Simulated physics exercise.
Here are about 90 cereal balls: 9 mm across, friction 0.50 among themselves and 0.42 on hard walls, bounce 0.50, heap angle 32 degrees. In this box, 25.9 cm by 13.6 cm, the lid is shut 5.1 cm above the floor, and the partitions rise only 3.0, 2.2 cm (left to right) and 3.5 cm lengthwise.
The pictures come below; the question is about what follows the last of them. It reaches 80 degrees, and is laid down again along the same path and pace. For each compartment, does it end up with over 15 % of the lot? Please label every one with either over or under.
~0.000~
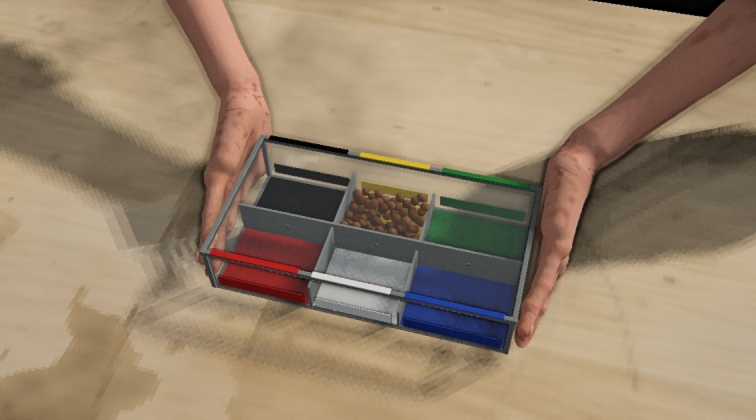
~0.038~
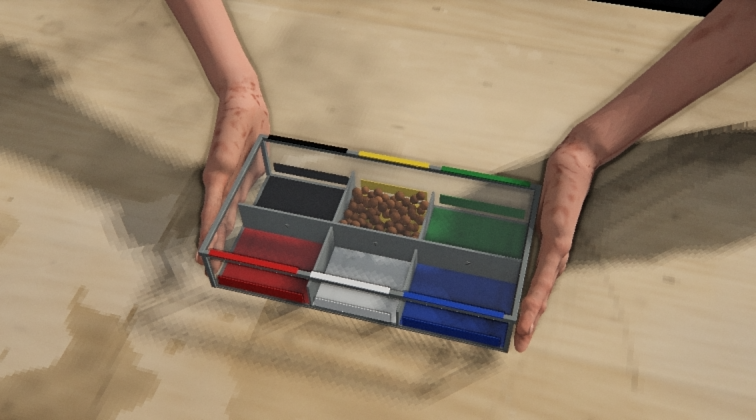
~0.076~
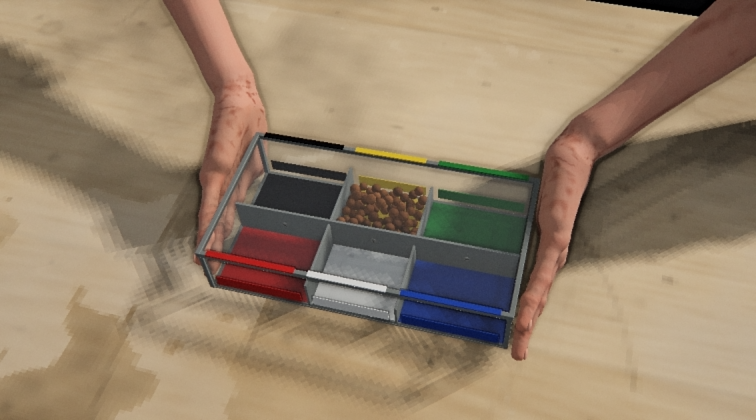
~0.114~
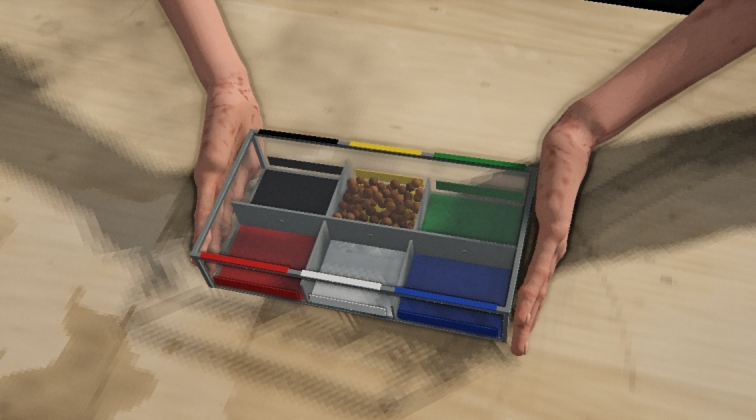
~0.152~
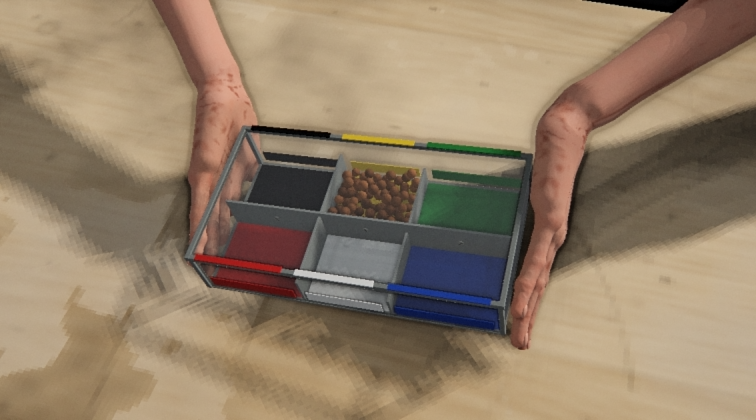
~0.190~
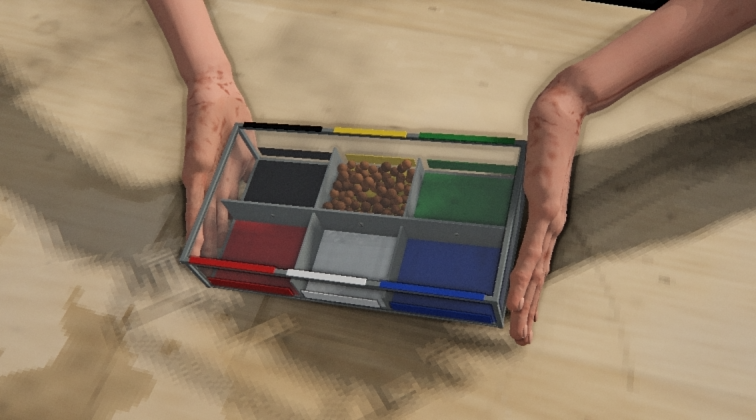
Labels - red: Over; blue: Under; green: Under; yellow: Over; white: Under; black: Under.
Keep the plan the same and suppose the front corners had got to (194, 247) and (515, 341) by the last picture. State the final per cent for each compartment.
In per cent, the final split is red 0, blue 30, green 15, yellow 50, white 10, black 0.
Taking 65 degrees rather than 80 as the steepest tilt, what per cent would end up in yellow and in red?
Then yellow would end with 90 per cent and red with 10 per cent.
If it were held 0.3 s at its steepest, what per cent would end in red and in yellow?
Then, in per cent: Red 25, yellow 70.
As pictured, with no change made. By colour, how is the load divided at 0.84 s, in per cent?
Shares - red: 5; blue: 0; green: 0; yellow: 90; white: 0; black: 0.
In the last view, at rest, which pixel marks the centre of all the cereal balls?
Est. centre at rest: (345, 239) px.
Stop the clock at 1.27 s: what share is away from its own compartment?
Around 35 percent.
After 0.84 s, tilt 80 degrees; red 5 %, yellow 90 %.
Then, at 1.27 s, tilt 34 degrees; red 30 %, yellow 65 %.
Then, at 1.78 s, tilt 0 degrees; red 30 %, yellow 65 %, white 5 %.
By 2.1 s all is still; red 30 %, blue 0 %, green 0 %, yellow 65 %, white 5 %, black 0 %.
